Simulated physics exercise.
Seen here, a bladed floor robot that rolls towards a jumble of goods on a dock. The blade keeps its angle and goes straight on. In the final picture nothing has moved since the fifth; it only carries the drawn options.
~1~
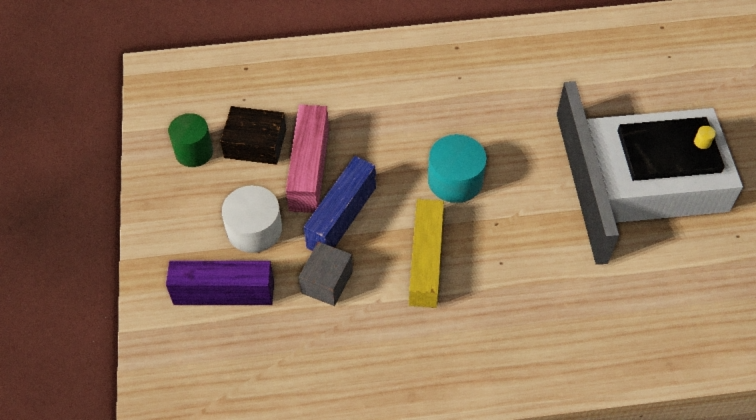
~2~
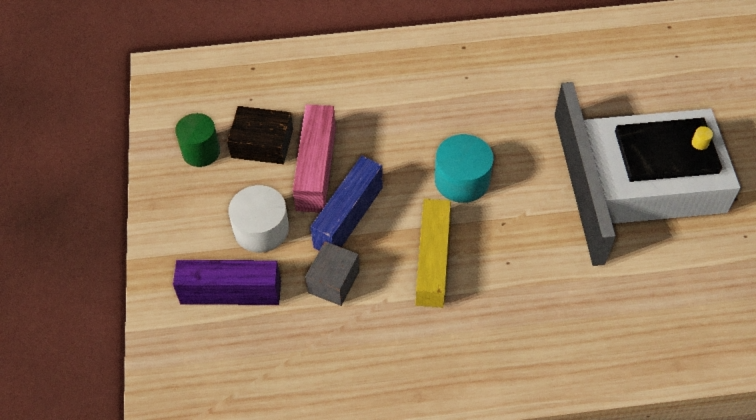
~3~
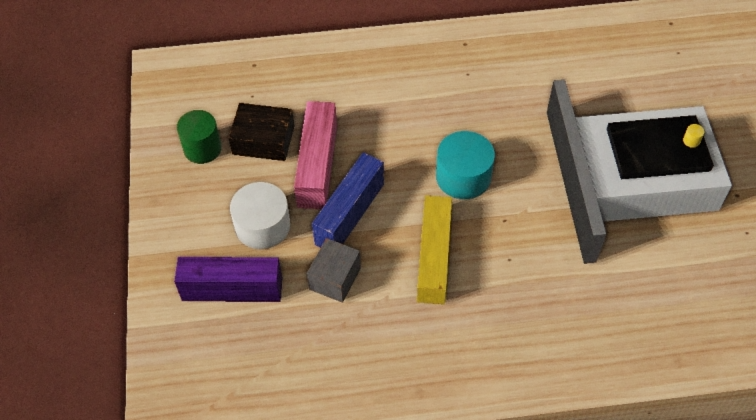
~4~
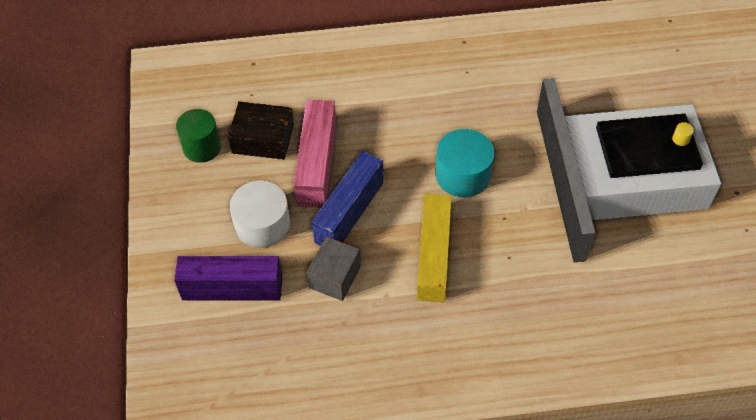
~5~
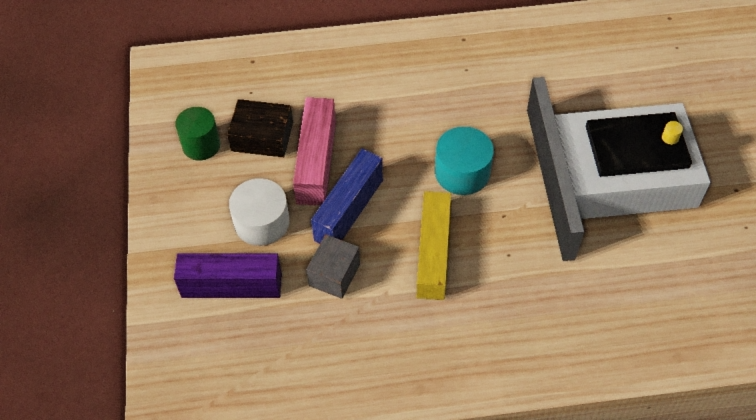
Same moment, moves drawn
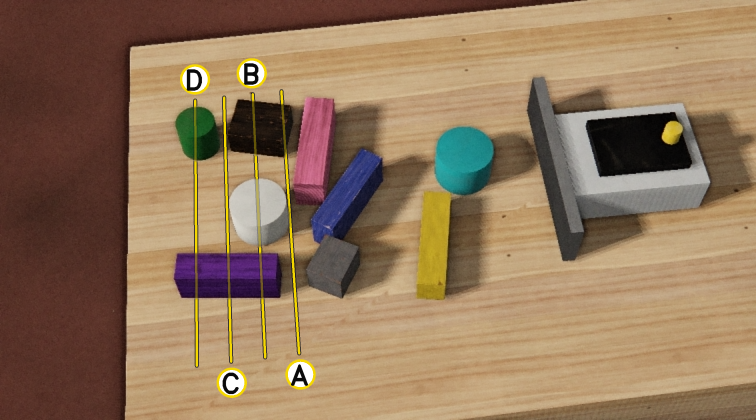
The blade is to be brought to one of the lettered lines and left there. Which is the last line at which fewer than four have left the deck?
D is the last line within the limit.
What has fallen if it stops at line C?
The purple stick goes over.
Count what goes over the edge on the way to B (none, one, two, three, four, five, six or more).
The count is none.
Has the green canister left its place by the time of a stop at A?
No.
On the marked copy, A at (290, 211); B at (258, 215); C at (227, 218); D at (196, 222).
Following D. Soon after the start, robot (502, 158); yellow bar (414, 247); blue bar (338, 199).
Later, robot (372, 173); purple stick (181, 287); white canister (198, 234).
In the end, robot (270, 184); purple stick over the edge; white canister over the edge; two fallen.
As for the rest, A is within the limit but short; B is within the limit but short; C is within the limit but short.
